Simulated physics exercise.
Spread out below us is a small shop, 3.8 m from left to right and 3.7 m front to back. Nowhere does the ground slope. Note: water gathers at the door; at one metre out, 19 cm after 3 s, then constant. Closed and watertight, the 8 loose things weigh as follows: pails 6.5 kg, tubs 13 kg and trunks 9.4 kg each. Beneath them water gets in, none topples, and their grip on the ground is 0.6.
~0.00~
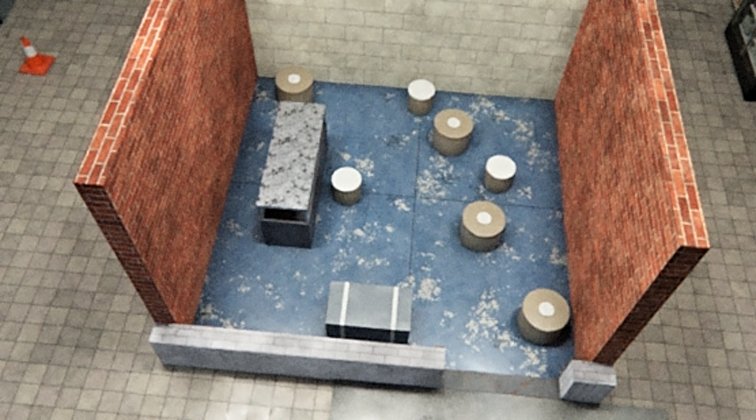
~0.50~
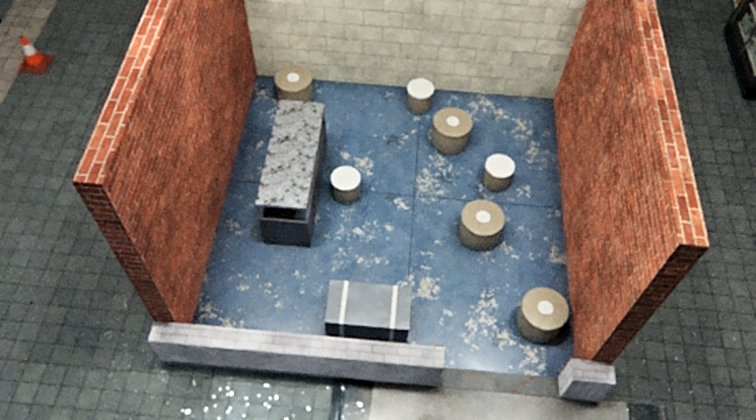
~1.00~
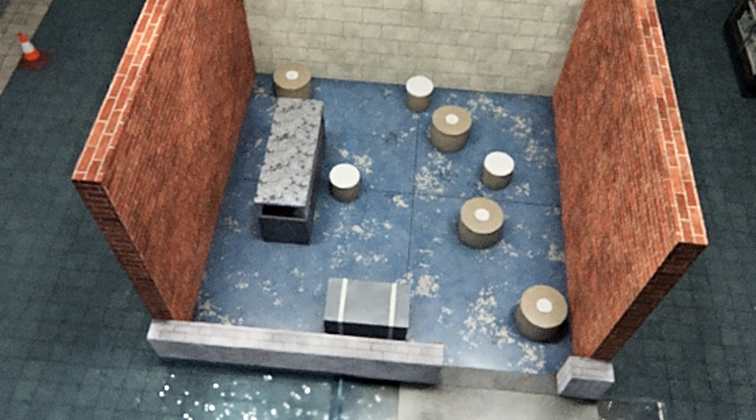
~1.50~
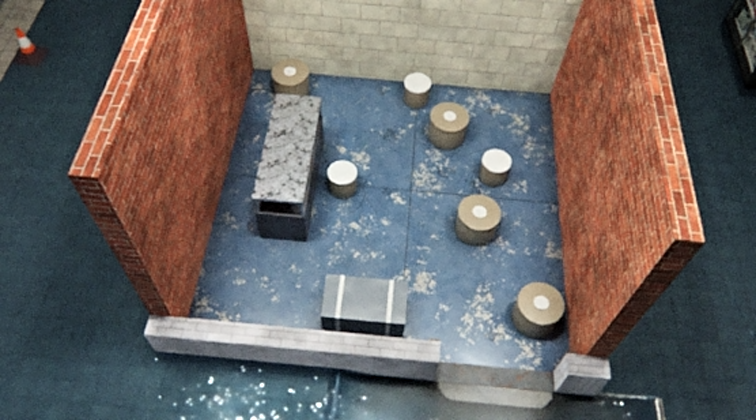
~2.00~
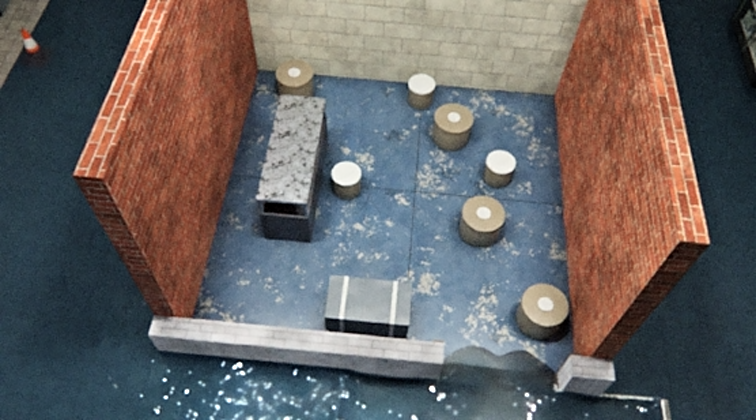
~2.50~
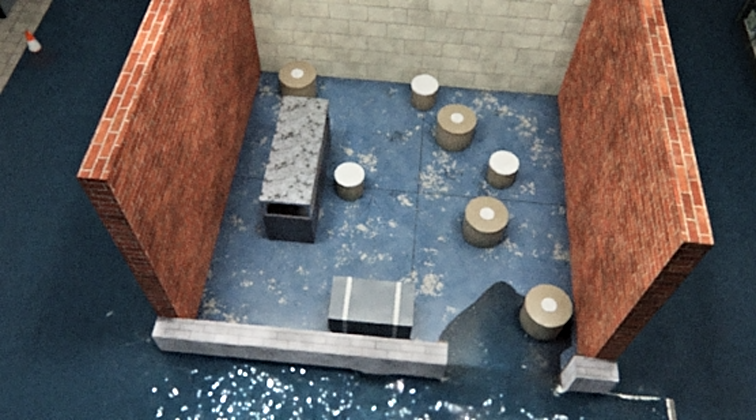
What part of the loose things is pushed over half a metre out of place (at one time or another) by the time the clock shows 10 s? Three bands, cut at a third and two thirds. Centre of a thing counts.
Band: Two thirds and above.
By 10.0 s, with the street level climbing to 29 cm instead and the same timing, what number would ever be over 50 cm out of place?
You'd get 8 in that case.
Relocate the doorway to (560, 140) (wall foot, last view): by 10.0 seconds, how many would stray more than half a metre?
You'd get 5 in that case.
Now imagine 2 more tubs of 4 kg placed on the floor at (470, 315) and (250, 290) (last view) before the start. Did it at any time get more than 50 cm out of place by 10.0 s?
Order as asked - beyond the cutoff and inside the cutoff.
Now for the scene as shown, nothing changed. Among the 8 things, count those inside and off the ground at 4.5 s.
At that instant the tally stands at 0.
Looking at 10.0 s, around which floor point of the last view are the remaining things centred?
The centre is close to (336, 148).
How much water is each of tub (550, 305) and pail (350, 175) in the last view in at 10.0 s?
Close to 10 and 13 centimetres.
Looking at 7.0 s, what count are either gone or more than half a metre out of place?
Answer: 3.
After 3.5 s 0 of 8 are over 50 cm from their spots; 0 afloat.
After 4.5 s 1 of 8 are over 50 cm from their spots; 0 afloat.
After 7.0 s 3 of 8 are over 50 cm from their spots; 2 afloat.
After 10.0 s 6 of 8 are over 50 cm from their spots, and 6 have been at some point; 8 afloat.
